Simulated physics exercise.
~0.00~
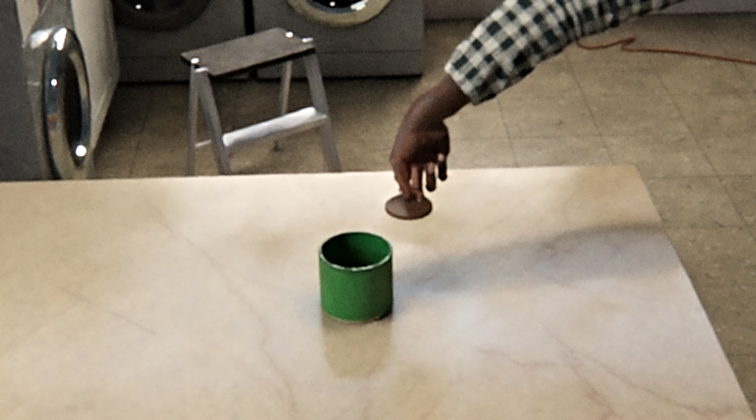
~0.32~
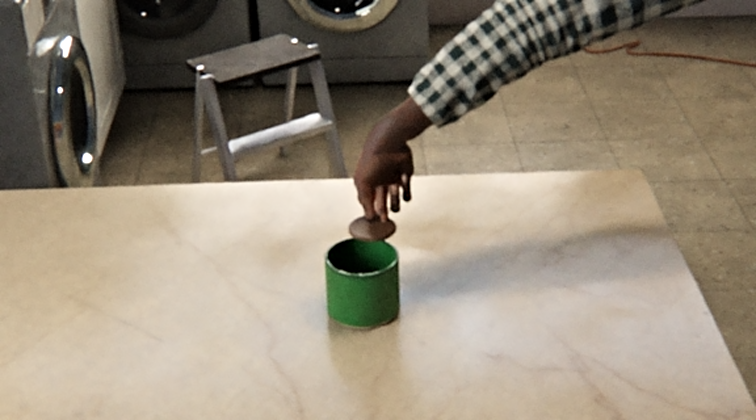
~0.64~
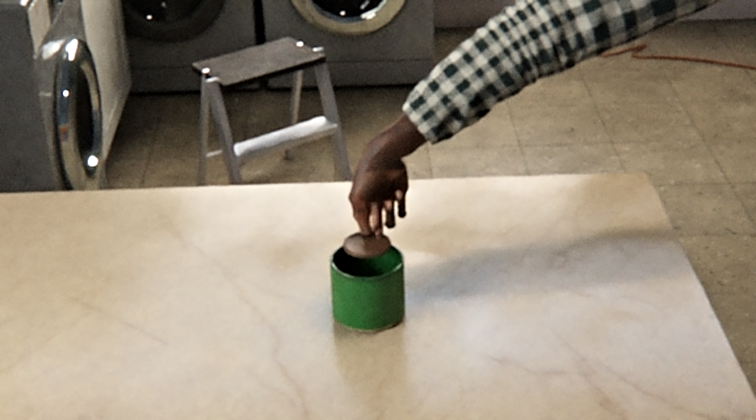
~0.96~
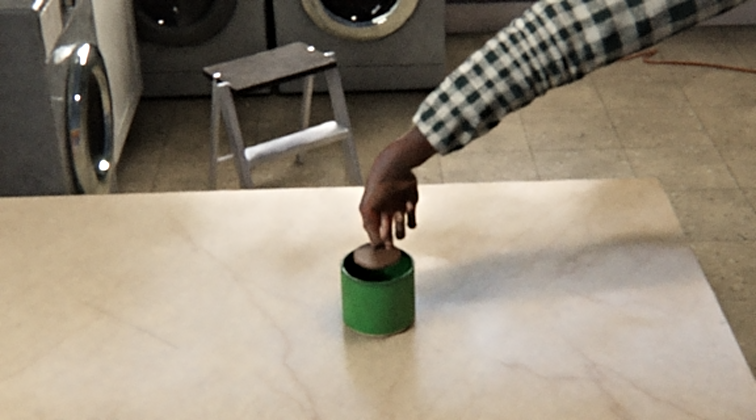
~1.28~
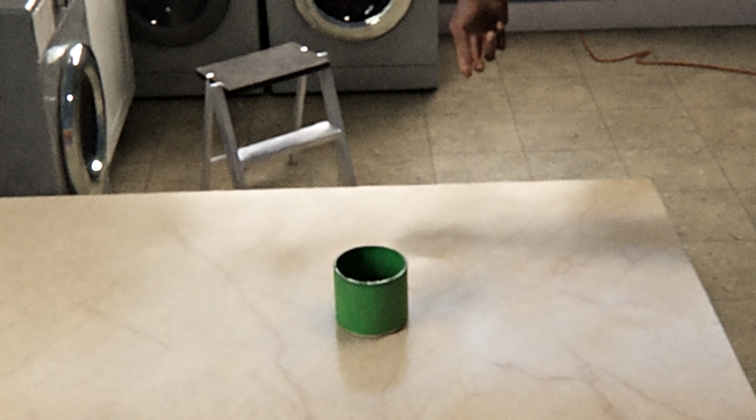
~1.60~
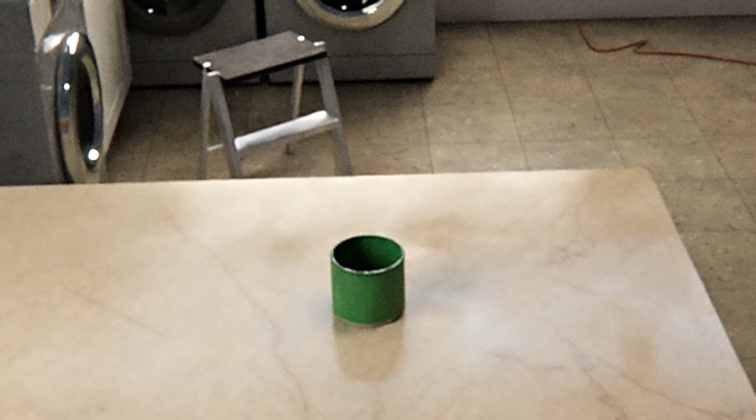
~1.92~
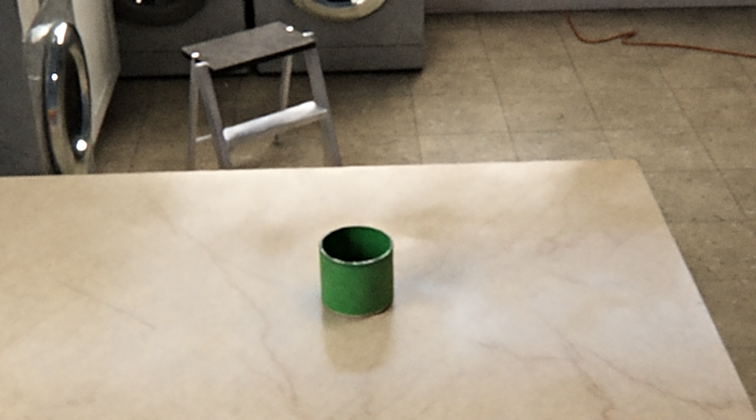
Laundry room with marble-topped table, a hand lowering a brown disc into an open green tin and withdrawing, leaving it inside.
